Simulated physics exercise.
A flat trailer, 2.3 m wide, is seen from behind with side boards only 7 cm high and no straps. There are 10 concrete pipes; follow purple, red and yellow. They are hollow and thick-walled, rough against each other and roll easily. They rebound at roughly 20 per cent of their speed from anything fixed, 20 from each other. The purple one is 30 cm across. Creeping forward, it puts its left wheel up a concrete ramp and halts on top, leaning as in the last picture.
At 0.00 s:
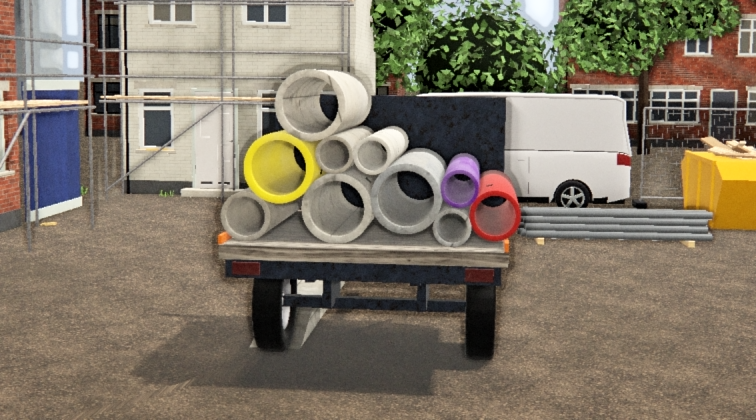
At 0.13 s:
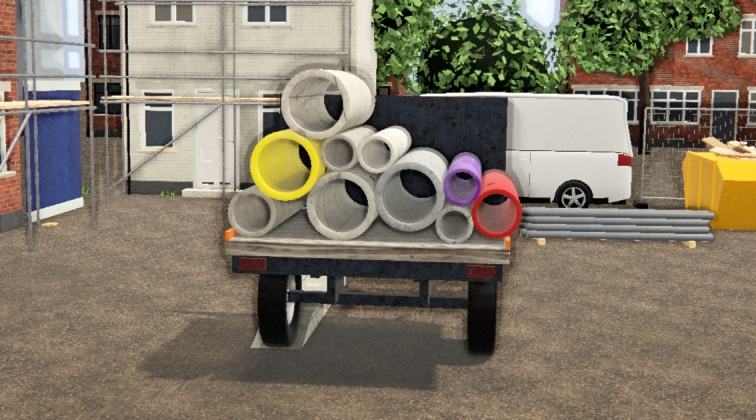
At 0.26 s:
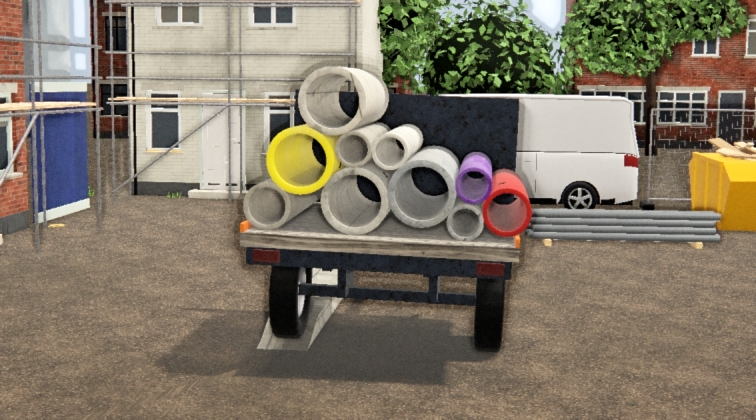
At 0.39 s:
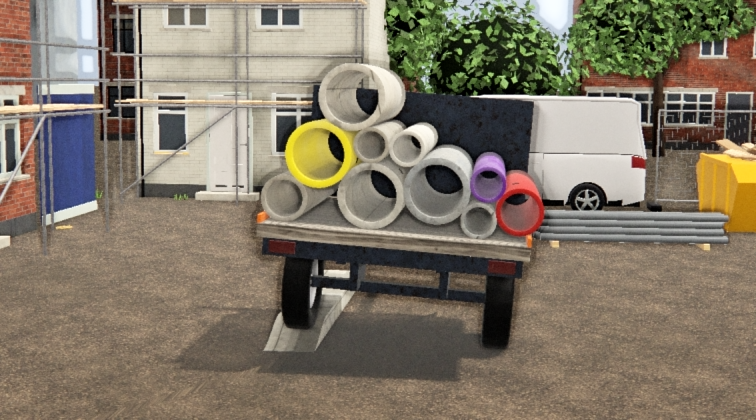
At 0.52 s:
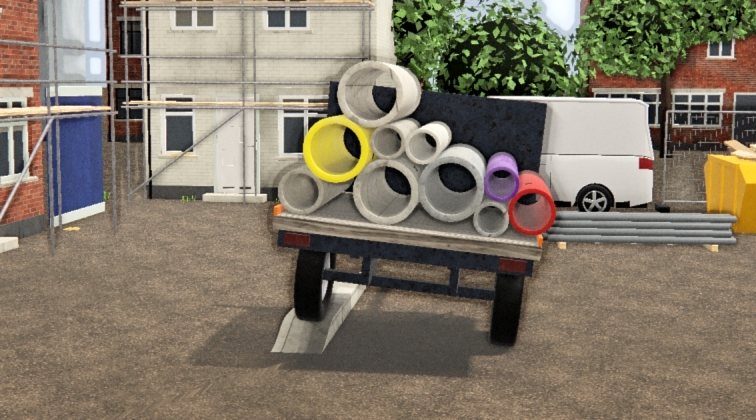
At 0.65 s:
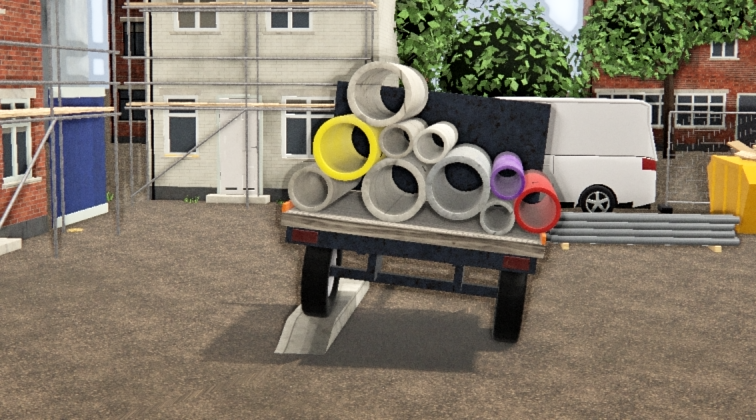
The footage shows a flat trailer stacked with hollow concrete pipes, including yellow, purple and red ones, creeping forward on a building site as its left wheel climbs a ramp and the deck tilts gradually down to the right.
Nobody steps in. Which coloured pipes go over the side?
Purple falls off. Red ends on the ground. Yellow is still aboard.
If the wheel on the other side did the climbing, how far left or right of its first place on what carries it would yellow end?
About 0 cm to the left.
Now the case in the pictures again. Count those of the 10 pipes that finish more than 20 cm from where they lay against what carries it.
The count is 9.
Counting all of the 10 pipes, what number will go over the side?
3 of them.
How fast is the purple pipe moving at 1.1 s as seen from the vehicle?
Near 0.2 m/s.
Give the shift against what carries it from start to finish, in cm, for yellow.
Moved: Yellow 25.
Then, 1.1 s in, purple is up on others, 35 cm from the right edge, rolling right; red is on the deck, 5 cm from the right edge, rolling right; yellow is up on others, 50 cm from the left edge; 0 off so far.
Then, 1.5 s in, purple is up on others, 20 cm from the right edge, rolling right; red is dropping off the right side; yellow is up on others, 50 cm from the left edge, rolling right; 1 off so far.
Then, 2.0 s in, purple is dropping off the right side; red is on the ground to the right; yellow is up on others, 60 cm from the left edge, rolling left; 2 off so far.
In the end (3.6 s), purple is on the ground to the right; red is on the ground to the right; yellow is up on others, 60 cm from the left edge; 3 off so far.
